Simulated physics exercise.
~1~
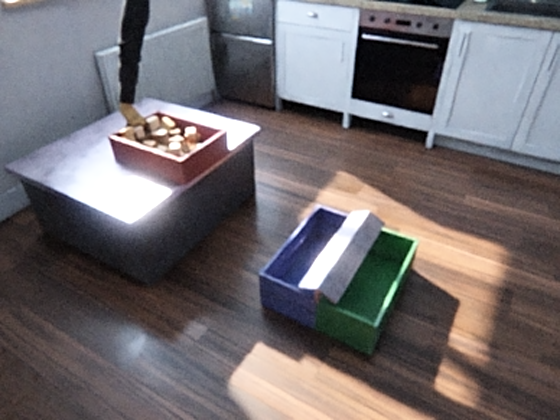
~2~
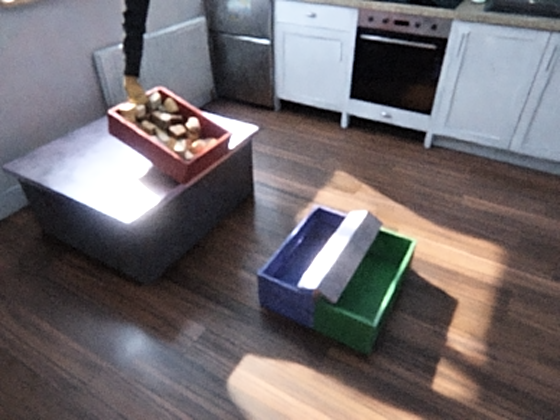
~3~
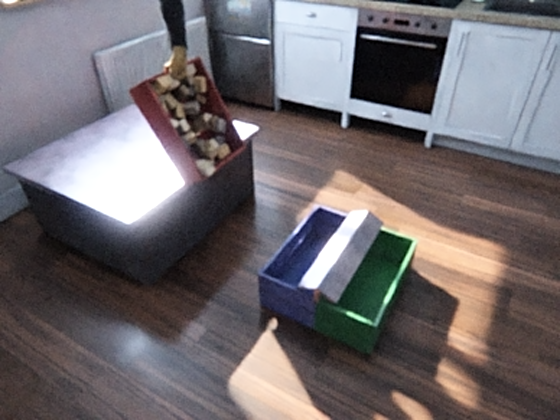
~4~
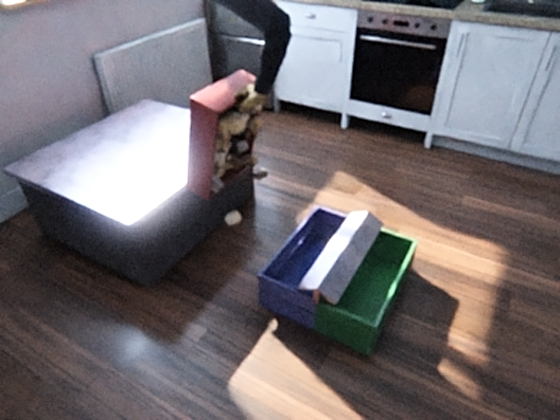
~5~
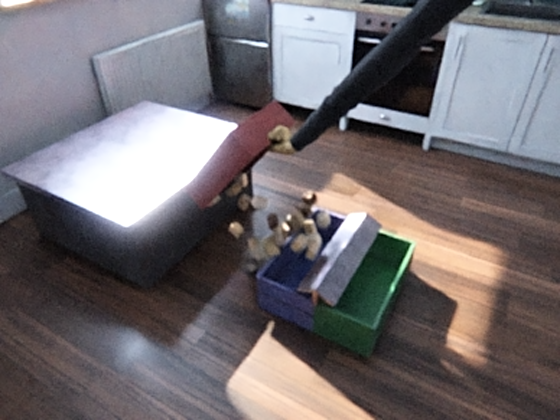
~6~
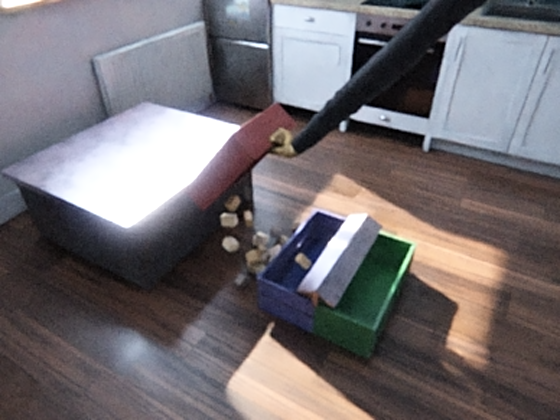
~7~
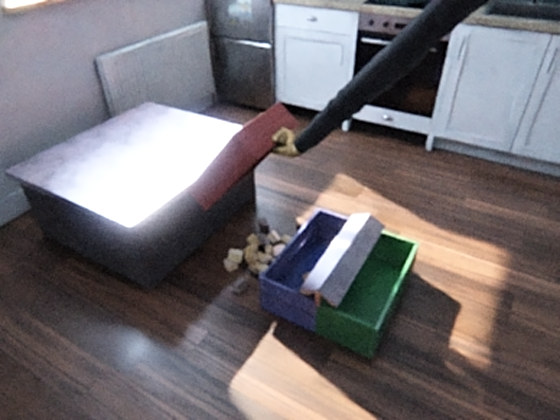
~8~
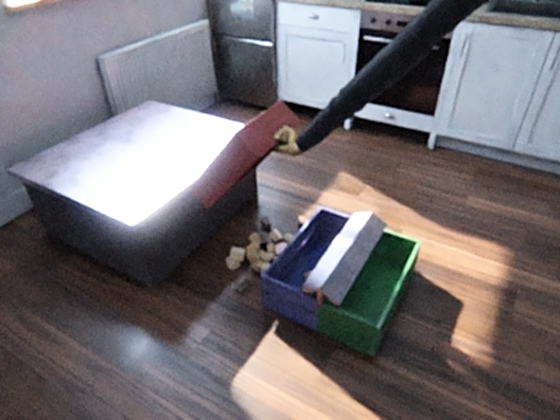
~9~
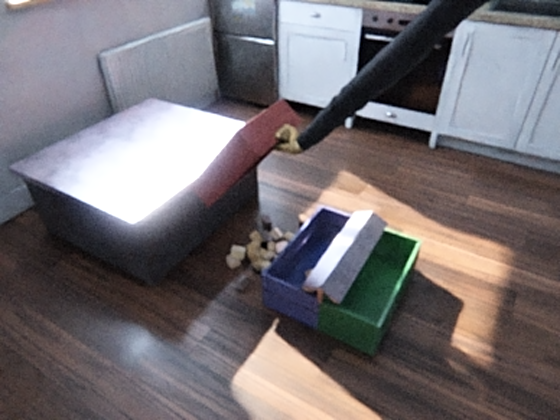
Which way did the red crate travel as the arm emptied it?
It moved to the right, going from the top of the bench out past its edge toward the blue box.
